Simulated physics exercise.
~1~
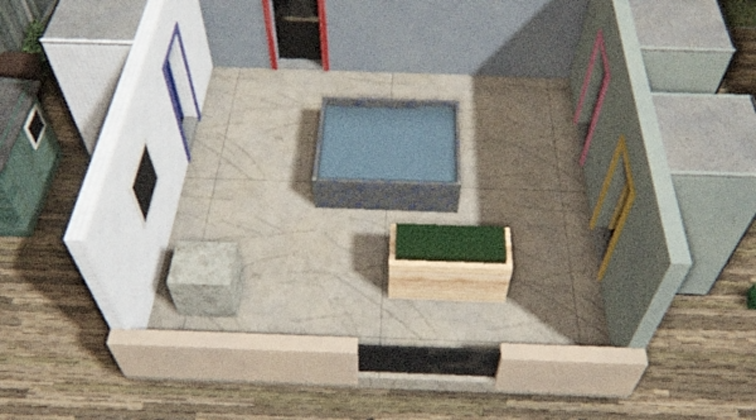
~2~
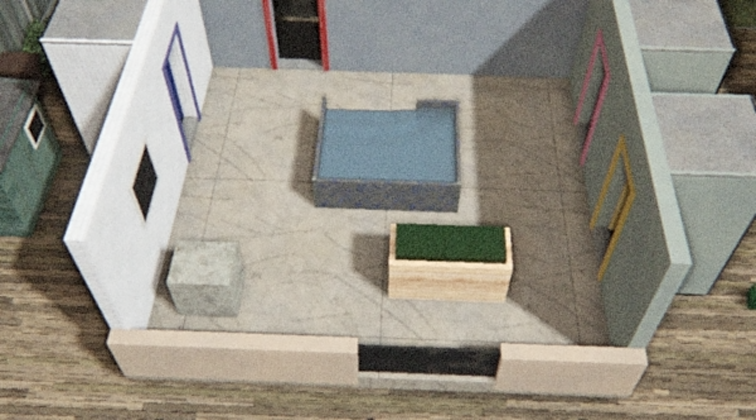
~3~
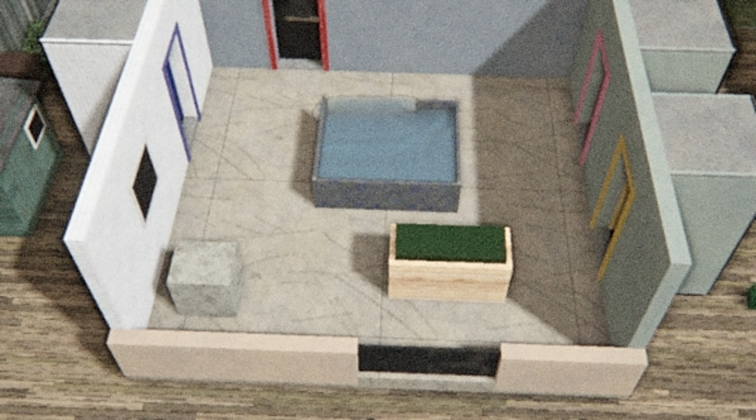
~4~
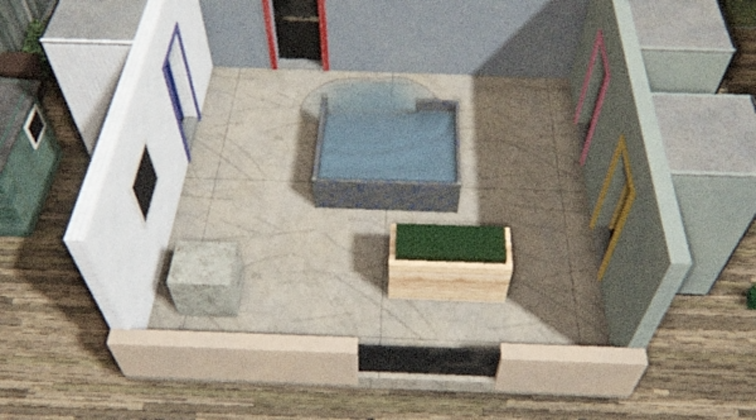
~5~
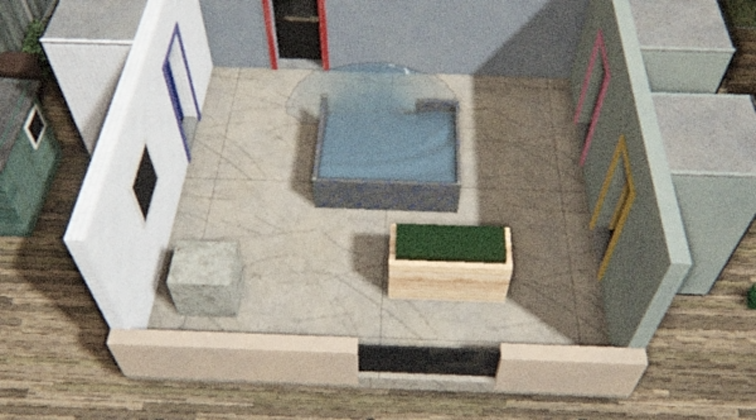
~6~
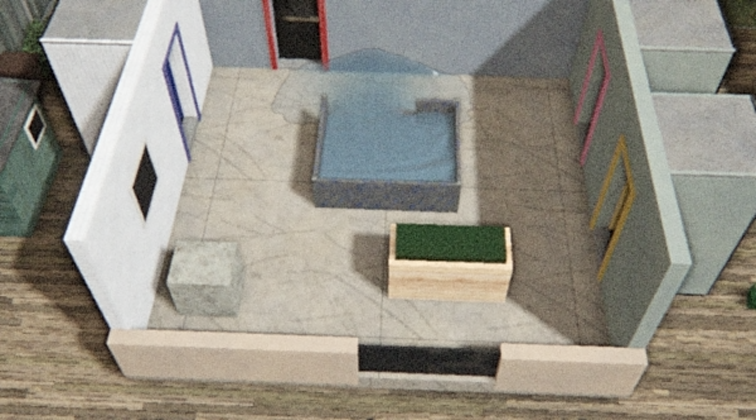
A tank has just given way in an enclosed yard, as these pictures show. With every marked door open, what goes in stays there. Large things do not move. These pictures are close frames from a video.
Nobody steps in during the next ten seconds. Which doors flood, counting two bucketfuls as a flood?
Result: The yellow door is going to stay inside the allowance, the blue door is going to stay inside the allowance, the red door is going to overshoot the allowance, the pink door is going to overshoot the allowance.
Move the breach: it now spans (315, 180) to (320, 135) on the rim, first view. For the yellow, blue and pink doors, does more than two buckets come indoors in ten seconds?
The yellow door remains within the limit, the blue door tops the limit and the pink door remains within the limit.
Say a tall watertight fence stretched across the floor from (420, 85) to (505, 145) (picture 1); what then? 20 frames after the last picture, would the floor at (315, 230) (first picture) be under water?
I'd say it ends up unwetted.
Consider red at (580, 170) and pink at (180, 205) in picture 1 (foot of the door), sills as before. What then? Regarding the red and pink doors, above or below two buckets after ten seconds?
Result: Red ends up above; pink ends up below.
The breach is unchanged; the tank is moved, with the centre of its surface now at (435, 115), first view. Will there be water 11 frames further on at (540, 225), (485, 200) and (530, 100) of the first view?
Going through them in turn: Still bare, still bare and waterlogged.
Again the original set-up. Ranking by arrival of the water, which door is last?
My answer: The yellow-painted one.
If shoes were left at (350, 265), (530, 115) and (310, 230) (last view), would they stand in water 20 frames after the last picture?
Result, in the order given: Not wetted / wetted / not wetted.
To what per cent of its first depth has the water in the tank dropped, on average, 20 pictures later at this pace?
I'd put it at some 30 per cent.
A moment on, water covers 15 % of the floor; the yellow door not reached, the blue door not reached, the red door over two buckets in, the pink door not reached.
Next, water covers 25 % of the floor; the yellow door not reached, the blue door not reached, the red door far over two buckets in, the pink door not reached.
Then, water covers 45 % of the floor; the yellow door wet at the sill, nothing in, the blue door wet at the sill, nothing in, the red door far over two buckets in, the pink door over two buckets in.
Later, water covers 90 % of the floor; the yellow door wet at the sill, nothing in, the blue door wet at the sill, nothing in, the red door far over two buckets in, the pink door far over two buckets in.
In the end, water covers 95 % of the floor; the yellow door wet at the sill, nothing in, the blue door wet at the sill, nothing in, the red door far over two buckets in, the pink door far over two buckets in.
